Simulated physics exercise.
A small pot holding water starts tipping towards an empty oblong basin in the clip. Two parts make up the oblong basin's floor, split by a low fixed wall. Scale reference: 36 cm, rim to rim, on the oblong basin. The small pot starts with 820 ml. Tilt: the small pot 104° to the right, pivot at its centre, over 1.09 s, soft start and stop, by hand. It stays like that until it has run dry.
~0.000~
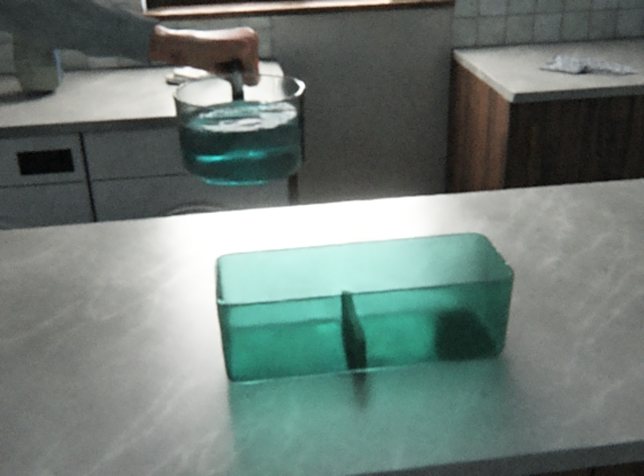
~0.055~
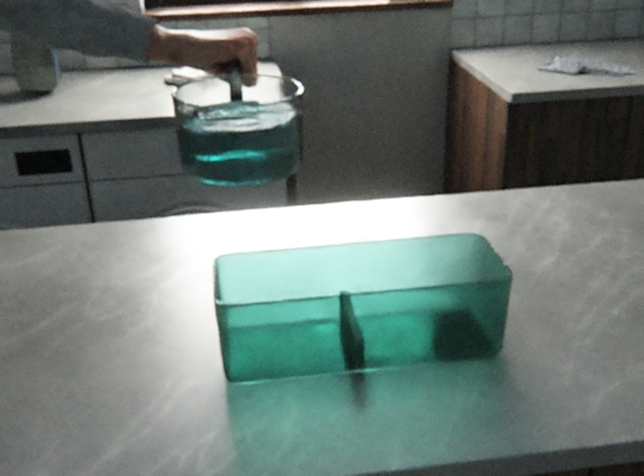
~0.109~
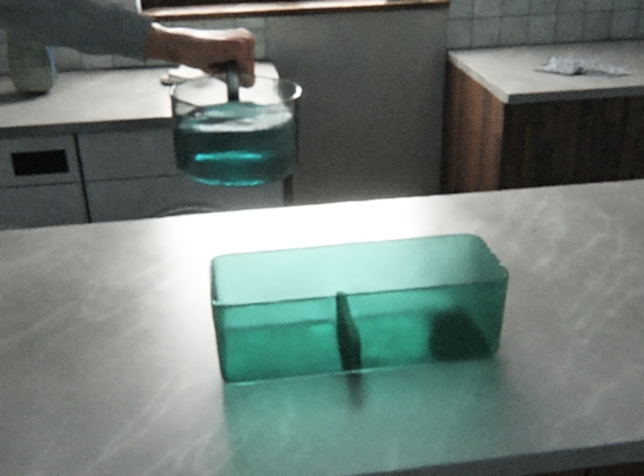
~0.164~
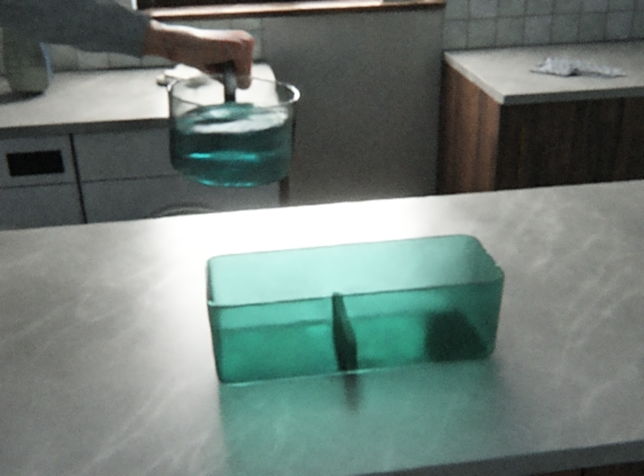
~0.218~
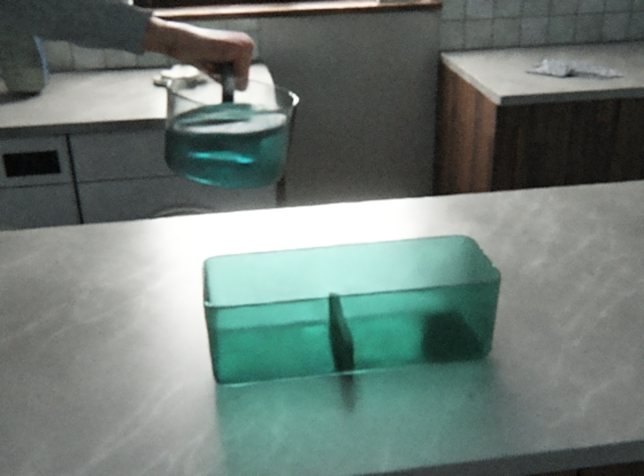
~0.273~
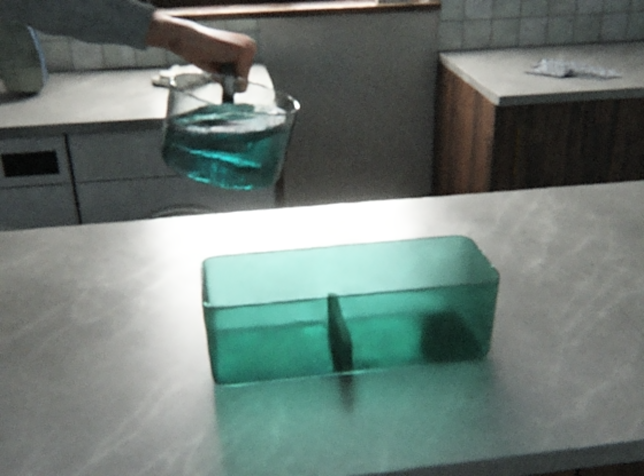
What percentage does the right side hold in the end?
About 70 per cent.
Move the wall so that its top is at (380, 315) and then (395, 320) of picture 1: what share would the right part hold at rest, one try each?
Try 1: 40 %; try 2: 20 %.
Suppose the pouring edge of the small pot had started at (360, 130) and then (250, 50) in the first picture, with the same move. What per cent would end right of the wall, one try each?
Near 95 in a hundred on the first go and near 25 in a hundred on the second.
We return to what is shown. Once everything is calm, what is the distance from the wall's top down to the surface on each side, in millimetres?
Left about 32 mm, while the right is about 18 mm.
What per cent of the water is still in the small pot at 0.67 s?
At that time about 70 in a hundred parts are still held.
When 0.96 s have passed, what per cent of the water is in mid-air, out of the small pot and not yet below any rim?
Something like 20 per cent is in the air then.
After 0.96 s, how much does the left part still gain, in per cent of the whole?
Roughly 24 in a hundred.
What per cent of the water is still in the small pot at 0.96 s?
Close to 16 percent of the whole amount.
By 0.67 s the tilt is 70° and 69 per cent is still to pour, 1 is left of the wall and 2 right of it.
By 0.96 s the tilt is 100° and 17 per cent is still to pour, 5 is left of the wall and 60 right of it.
By 1.26 s the tilt is 104° and 1 per cent is still to pour, 23 is left of the wall and 72 right of it.
By 1.59 s the tilt is 104° and 0 per cent is still to pour, 29 is left of the wall and 70 right of it.
At rest 29 per cent lies left of the wall, 70 right of it and 1 outside.
